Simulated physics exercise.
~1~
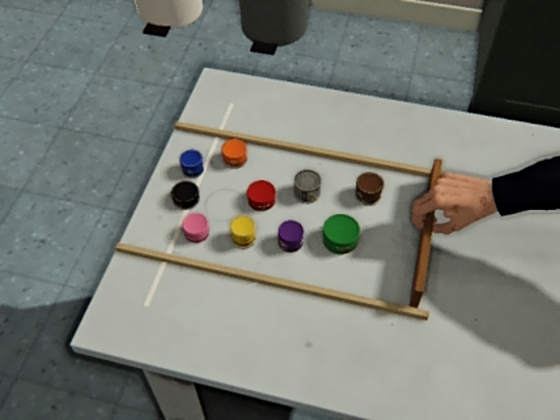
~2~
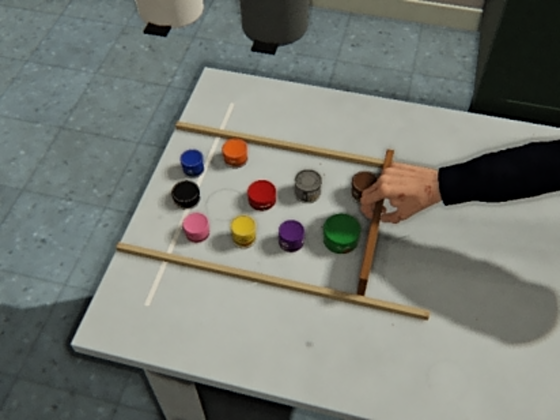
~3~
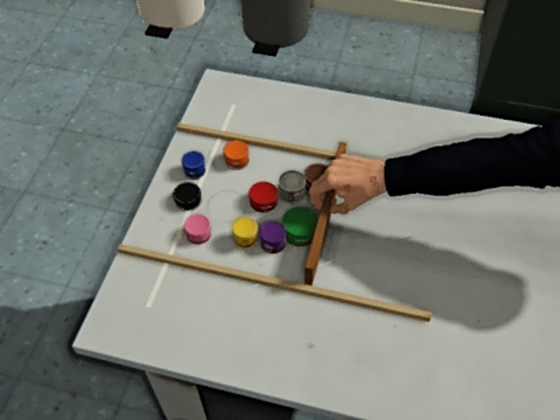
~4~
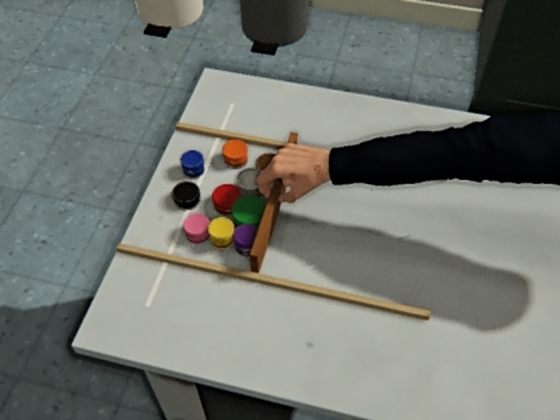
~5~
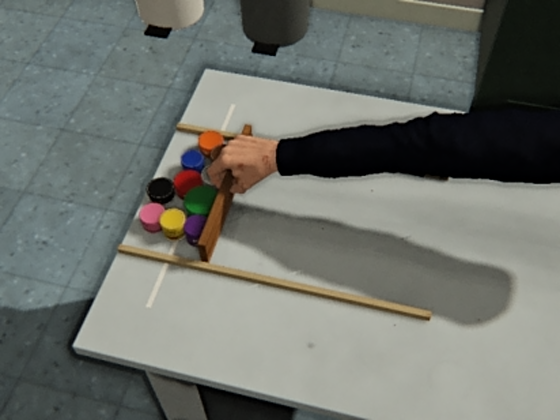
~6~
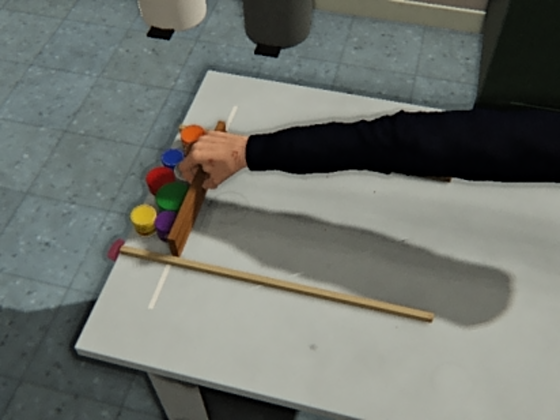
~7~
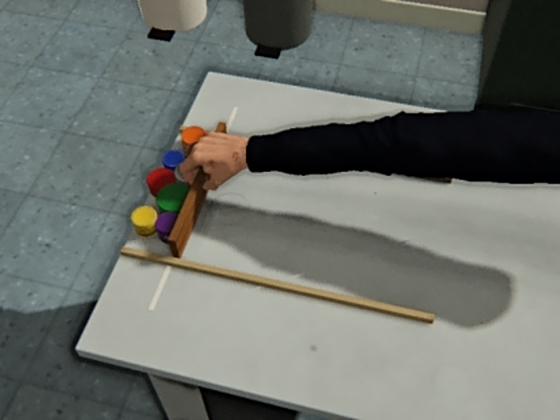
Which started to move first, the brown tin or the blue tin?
The brown tin started to move first, pushed left early on, while the blue tin stayed put until the board was close to the tape.
